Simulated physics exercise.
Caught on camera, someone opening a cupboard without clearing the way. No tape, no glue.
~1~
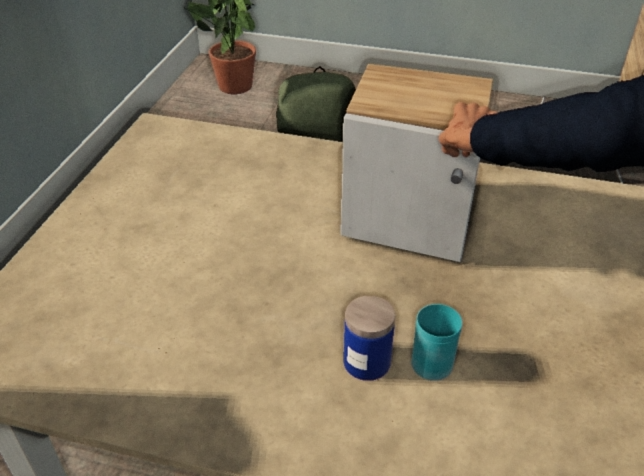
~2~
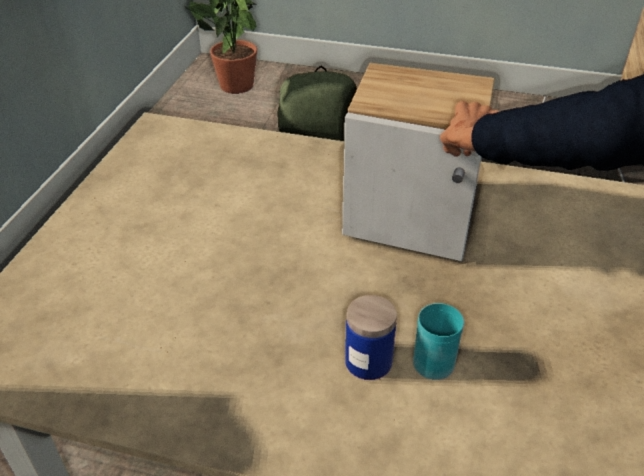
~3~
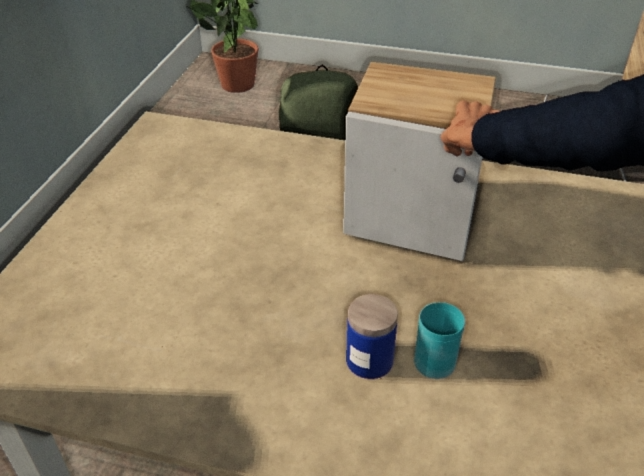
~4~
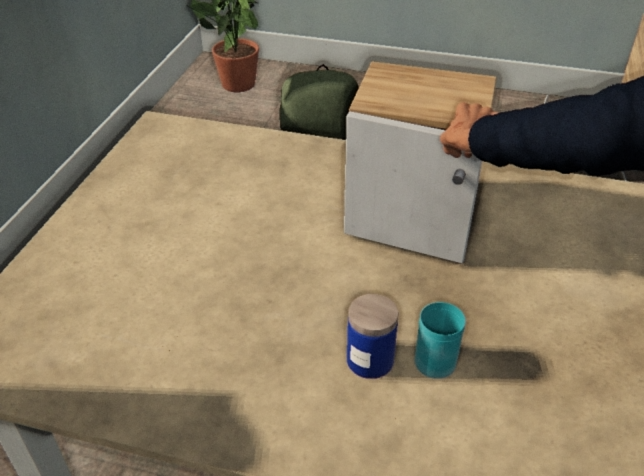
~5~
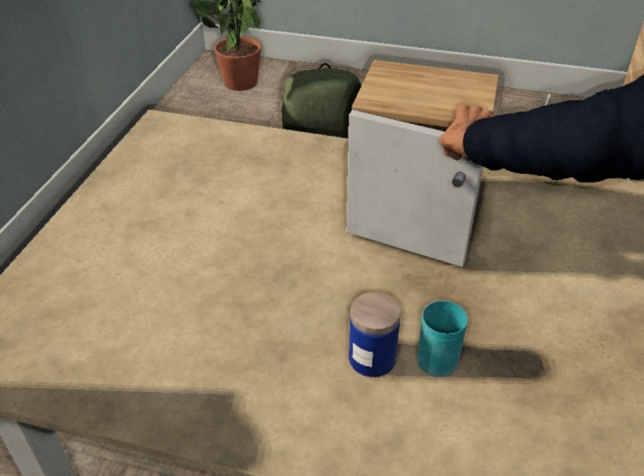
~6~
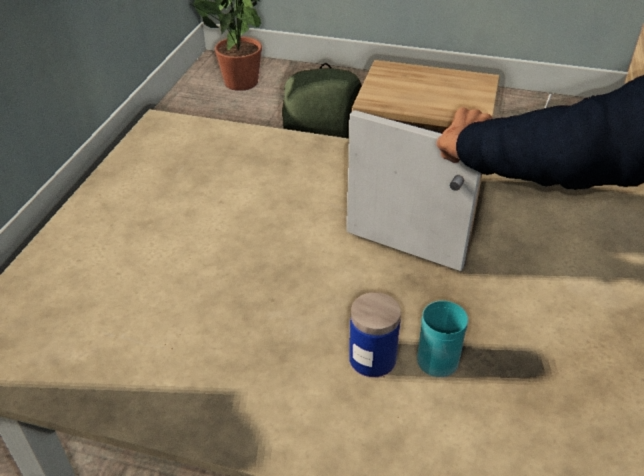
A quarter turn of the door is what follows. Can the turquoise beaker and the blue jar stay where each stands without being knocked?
The turquoise beaker escapes contact, the blue jar escapes contact.
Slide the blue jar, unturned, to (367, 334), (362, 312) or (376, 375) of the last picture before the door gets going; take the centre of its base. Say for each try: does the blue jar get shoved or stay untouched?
In that order, it gets shoved; is pushed along; remains where it is.
Then, 0.66 s after the last picture, door 38° open; turquoise beaker at rest near (441, 340); blue jar at rest near (374, 335).
Then, 1.46 s after the last picture, door 67° open; turquoise beaker at rest near (441, 340); blue jar at rest near (374, 335).
Then, 2.14 s after the last picture, door 90° open; turquoise beaker at rest near (441, 340); blue jar at rest near (374, 335).
At rest, the turquoise beaker stays untouched, near (441, 340); the blue jar stays untouched, near (374, 335).
